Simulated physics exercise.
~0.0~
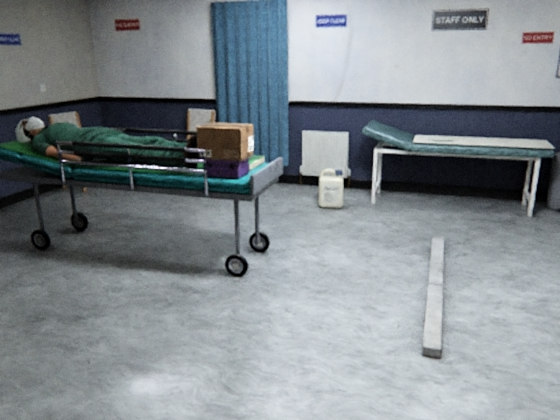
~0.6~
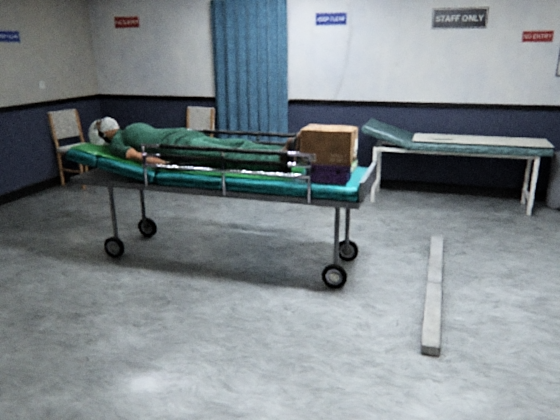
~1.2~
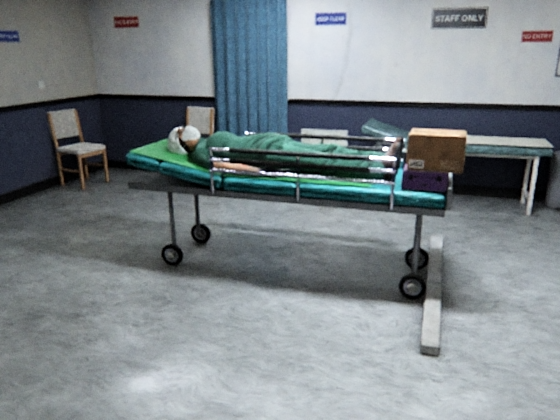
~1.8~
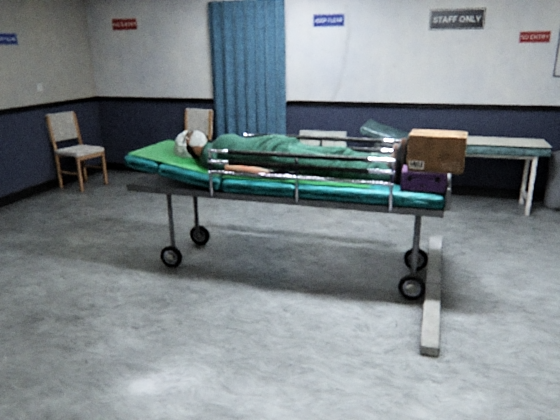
A hospital trolley with a green mattress carries a person lying under a green cover, head to the left, across a grey-floored room seen from the side by a slightly swaying camera. A brown box-like holdall and a purple case sit at its right end. Chairs, a blue curtain and a padded couch stand along the far wall, and a pale sill lies across the floor at right. The trolley rolls rightward until its front wheels meet the sill, where it stops level. The person shifts slightly towards the right end, while the holdall and case remain aboard.
